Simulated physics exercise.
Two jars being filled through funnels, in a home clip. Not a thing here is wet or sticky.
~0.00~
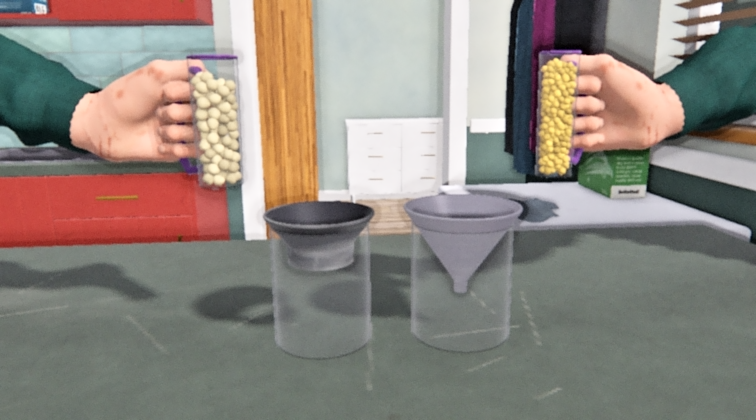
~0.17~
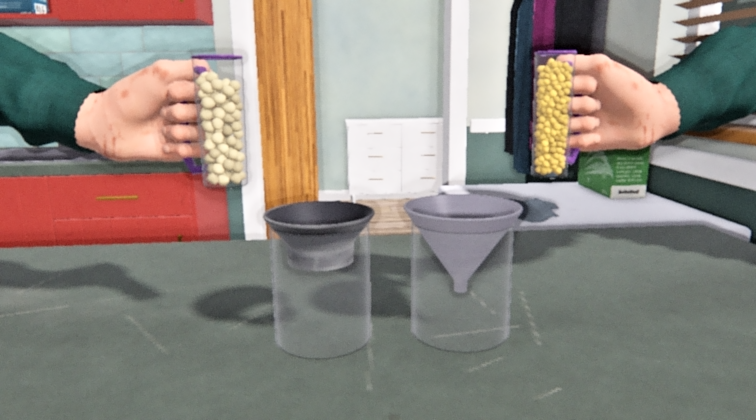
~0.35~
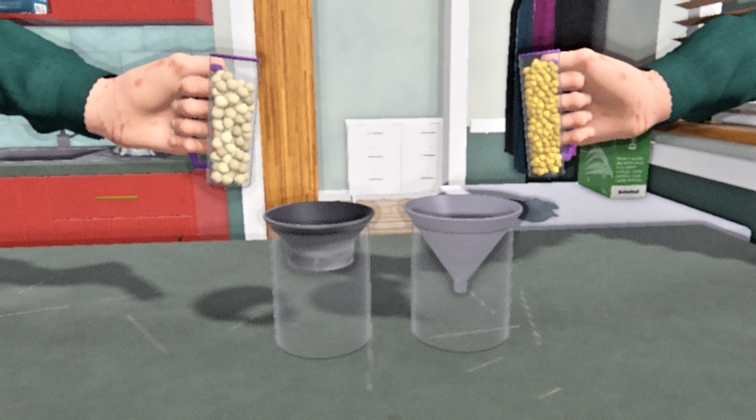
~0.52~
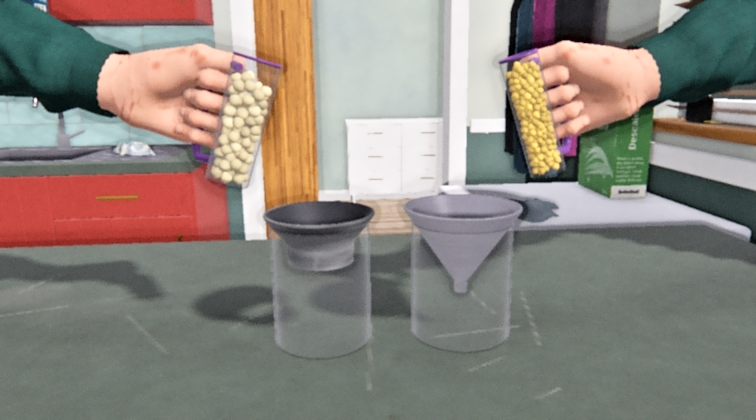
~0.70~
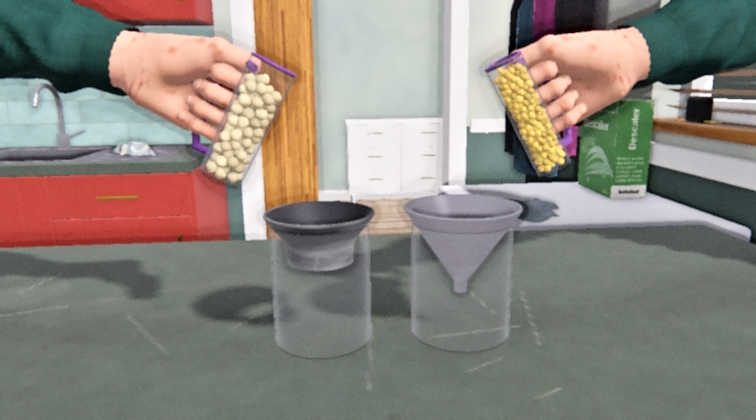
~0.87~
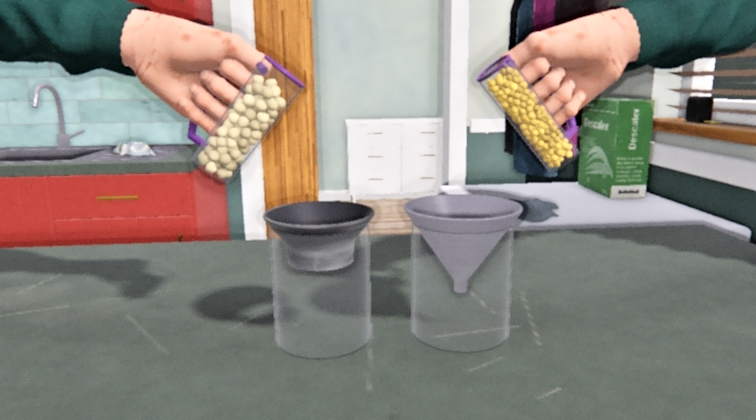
We see two hands holding clear containers, pale round pieces on the left and small yellow ones on the right, above two jars with funnels; the hands gradually tilt both containers inward, their tops leaning toward each other.
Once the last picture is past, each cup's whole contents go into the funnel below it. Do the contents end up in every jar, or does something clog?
In order: Left funnel: Keeps flowing. Right funnel: Stops flowing.
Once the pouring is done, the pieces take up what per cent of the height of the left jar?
About 15 in a hundred.
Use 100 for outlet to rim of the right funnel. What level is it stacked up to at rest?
About 75 %.
After 1.30 s, left, all still in the cup; right, all still in the cup.
After 1.75 s, left, nearly all still in the cup, a stray few in or over the funnel; right, nearly all still in the cup, a stray few in or over the funnel.
After 2.29 s, left, about a third still in the cup, about a quarter in or over the funnel, about a third down in the jar; right, about two thirds still in the cup, about a quarter in or over the funnel, a stray few down in the jar.
At rest (3.2 s), left, all down in the jar; right, nearly all stuck in the funnel, a stray few down in the jar.
